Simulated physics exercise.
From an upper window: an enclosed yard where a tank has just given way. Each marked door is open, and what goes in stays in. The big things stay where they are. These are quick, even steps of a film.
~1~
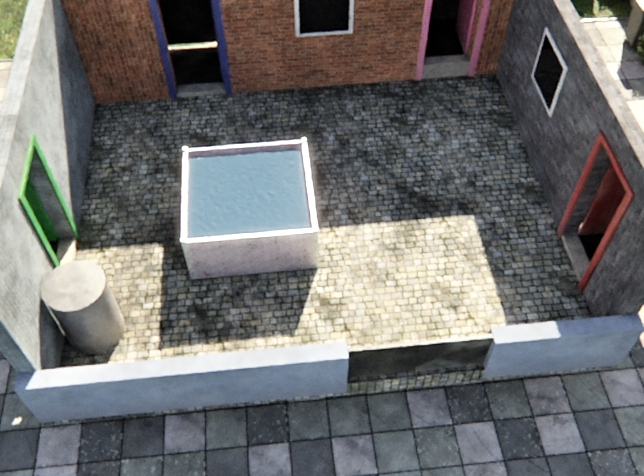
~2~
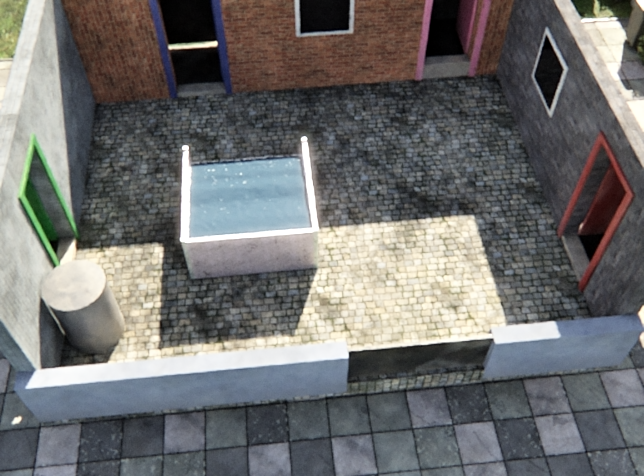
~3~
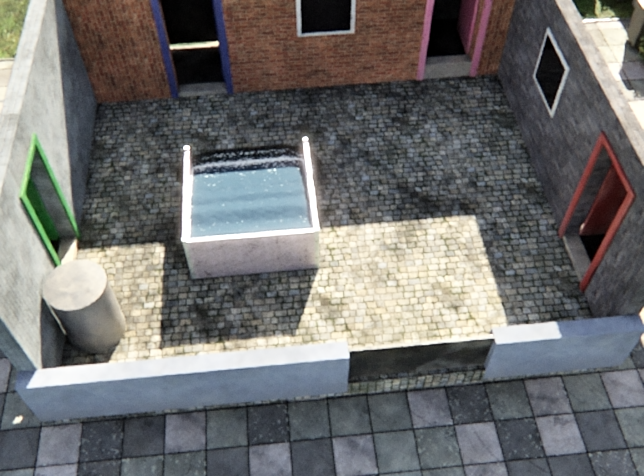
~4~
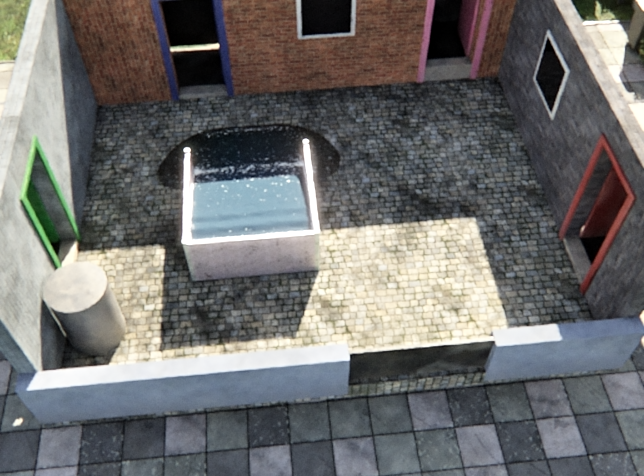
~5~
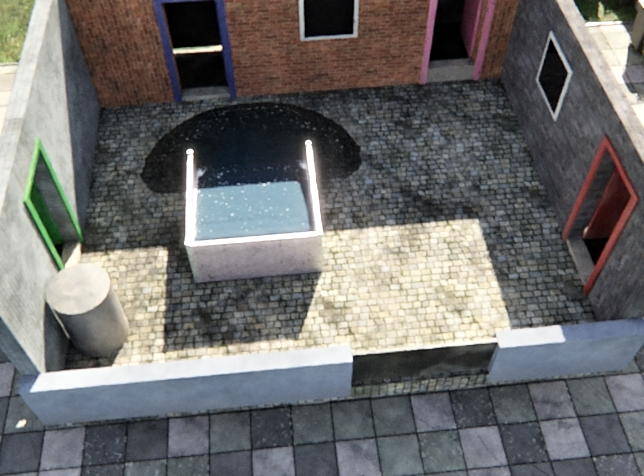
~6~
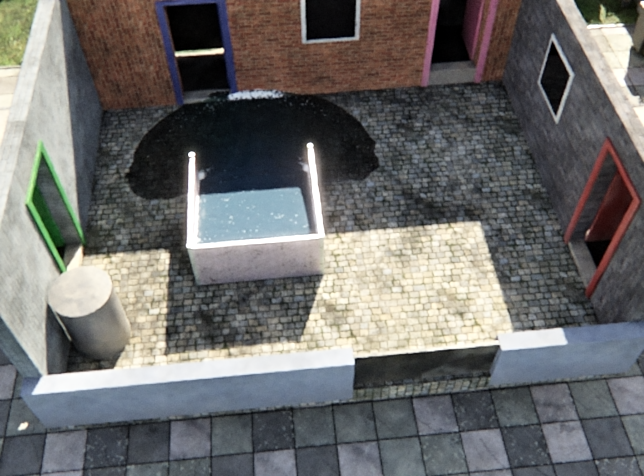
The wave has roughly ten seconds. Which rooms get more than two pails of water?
In the end: The green door holds within the limit; the red door holds within the limit; the blue door floods; the pink door holds within the limit.
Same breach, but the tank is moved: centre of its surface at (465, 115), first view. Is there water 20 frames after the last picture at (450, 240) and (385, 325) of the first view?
In that order: No water, clear.
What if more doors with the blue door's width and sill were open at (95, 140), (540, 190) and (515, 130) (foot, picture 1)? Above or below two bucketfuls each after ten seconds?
One after the other: Lets more in, takes less, takes more.
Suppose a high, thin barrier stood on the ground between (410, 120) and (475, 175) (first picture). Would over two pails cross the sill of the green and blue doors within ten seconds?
One by one: Green door keeps below it; blue door takes more.
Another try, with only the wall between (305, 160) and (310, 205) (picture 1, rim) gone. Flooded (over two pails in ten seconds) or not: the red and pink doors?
In short: The red door takes more, the pink door stays under.
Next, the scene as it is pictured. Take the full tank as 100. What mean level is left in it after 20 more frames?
I make it 14 per cent.
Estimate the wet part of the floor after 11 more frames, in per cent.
Near 30 in a hundred.
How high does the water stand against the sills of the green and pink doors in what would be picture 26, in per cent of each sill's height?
In turn 40 and 20 per cent.
A moment on, water covers 25 % of the floor; the green door not reached, the red door not reached, the blue door far over two buckets in, the pink door not reached.
Next, water covers 30 % of the floor; the green door not reached, the red door not reached, the blue door far over two buckets in, the pink door wet at the sill, nothing in.
Then, water covers 50 % of the floor; the green door wet at the sill, nothing in, the red door not reached, the blue door far over two buckets in, the pink door wet at the sill, nothing in.
Later, water covers 85 % of the floor; the green door wet at the sill, nothing in, the red door wet at the sill, nothing in, the blue door far over two buckets in, the pink door wet at the sill, nothing in.
In the end, water covers 100 % of the floor; the green door wet at the sill, nothing in, the red door wet at the sill, nothing in, the blue door far over two buckets in, the pink door wet at the sill, nothing in.
